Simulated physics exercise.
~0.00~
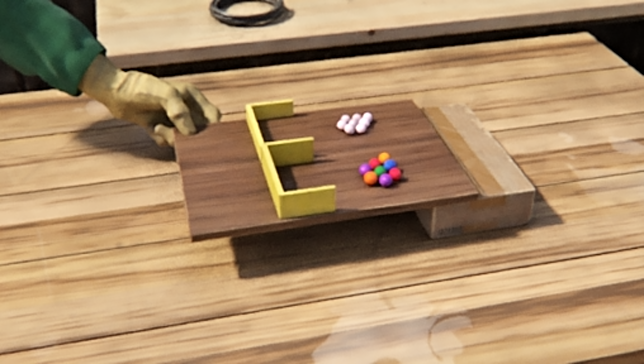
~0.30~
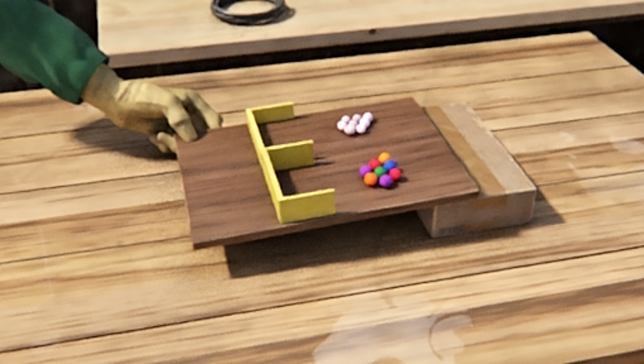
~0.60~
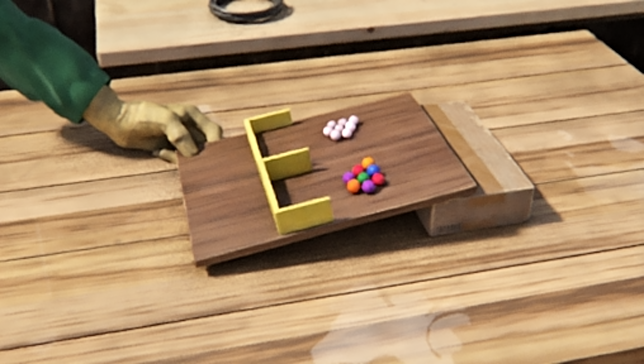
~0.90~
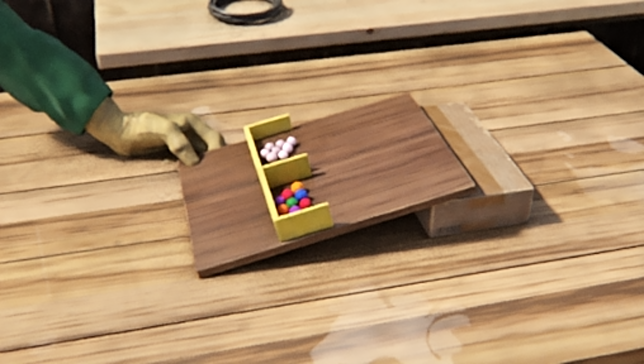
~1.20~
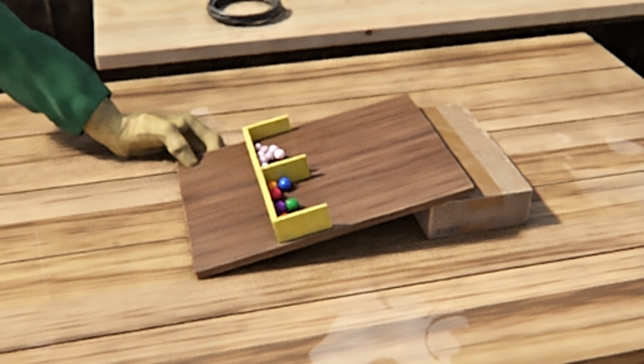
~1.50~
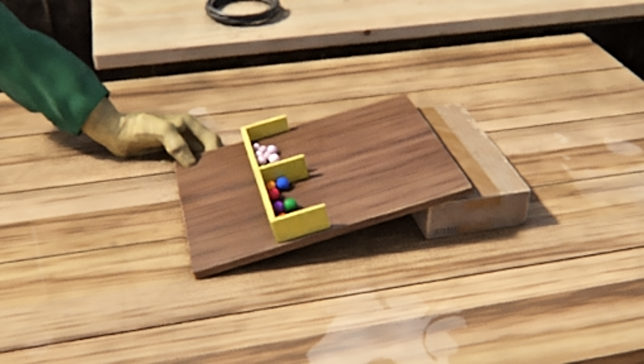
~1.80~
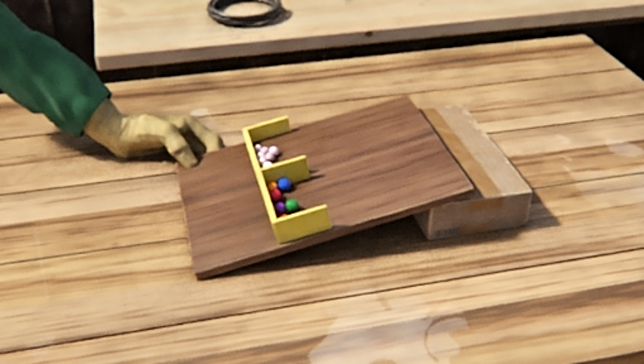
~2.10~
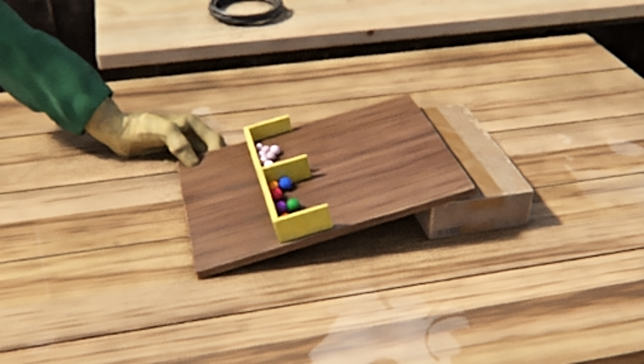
A dark brown board lies on a pale wooden workbench, seen from above at an angle, its right end propped on a wooden block and a gloved hand in a green sleeve at its left end. A yellow fence with two open bays stands left of two clusters of small balls, white ones at the back and multicoloured ones nearer. The hand lowers the left end, and the board tilts gently. Both clusters start sliding left, then run down into their bays. They stop against the fence and stay gathered there, while the board rests sloping and still.
